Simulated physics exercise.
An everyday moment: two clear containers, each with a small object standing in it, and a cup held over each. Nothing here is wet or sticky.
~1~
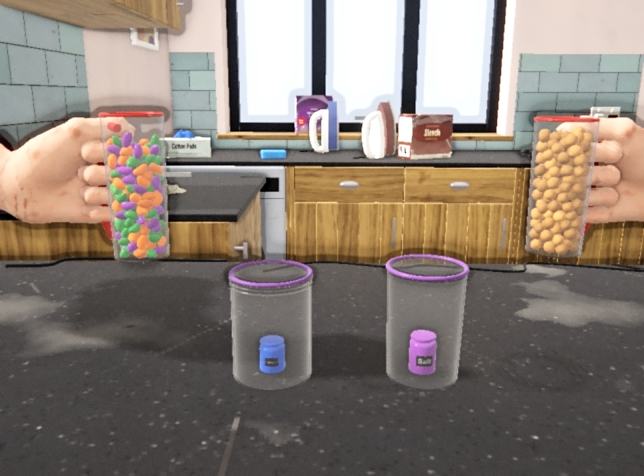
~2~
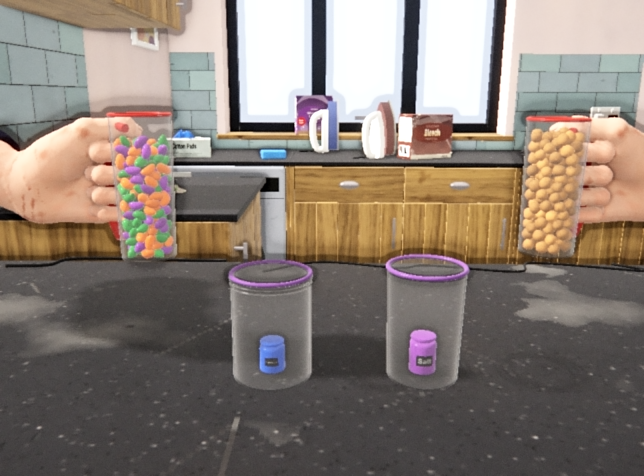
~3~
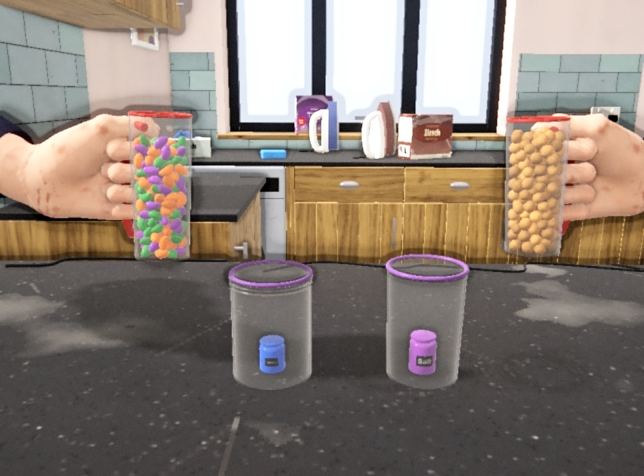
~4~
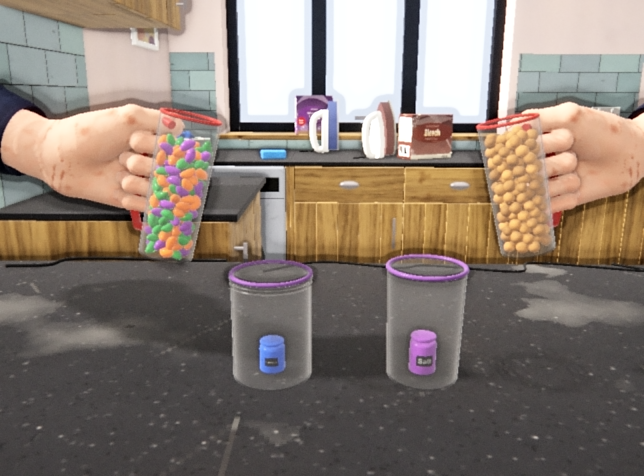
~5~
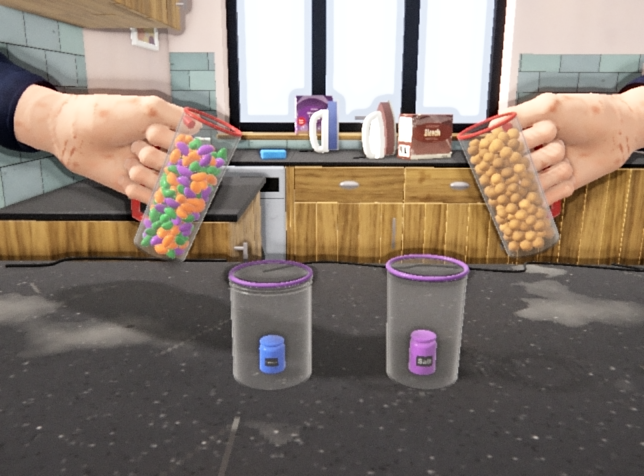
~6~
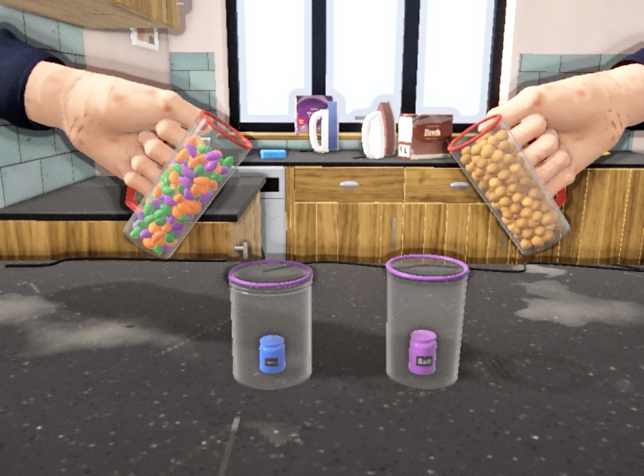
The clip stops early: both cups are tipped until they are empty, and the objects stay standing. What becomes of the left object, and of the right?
The left object is covered over and the right object is covered over.
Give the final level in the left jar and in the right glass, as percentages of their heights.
Near 55 on the left, 60 on the right.
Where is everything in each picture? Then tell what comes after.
In the first frame, small canister in the left jar (272, 354), a quarter of its height or less; left cup (137, 187), nearly full of jelly beans; small canister in the right glass (423, 352), reaching about a third of the way up; right cup (560, 187), nearly full of roasted chickpeas.
In the second frame, left cup (145, 187), upright; right cup (552, 187), upright.
In the third frame, left cup (162, 187), tipped 3°; right cup (535, 187), tipped 3°.
In the fourth frame, left cup (178, 187), tipped 14°; right cup (518, 187), tipped 14°.
In the fifth frame, left cup (186, 187), tipped 25°; right cup (510, 187), tipped 25°.
In the sixth frame, small canister in the left jar (272, 354); left cup (186, 187), tipped 37°; small canister in the right glass (423, 352); right cup (510, 187), tipped 37°.
Then, 0.68 s later than the last frame, left jar empty, all of its cupful still in the cup; right glass empty, all of its cupful still in the cup.
Then, 1.28 s later than the last frame, left jar nearly empty, the larger part of its cupful still in the cup; right glass nearly empty, the larger part of its cupful still in the cup.
Then, 1.79 s later than the last frame, left jar half full, none of its cupful still in the cup; right glass half full, none of its cupful still in the cup.
When it is over, left jar half full (surface near (272, 318)), nothing beside it; right glass two thirds full (surface near (425, 310)), nothing beside it; the left thing is covered; the right thing is covered.
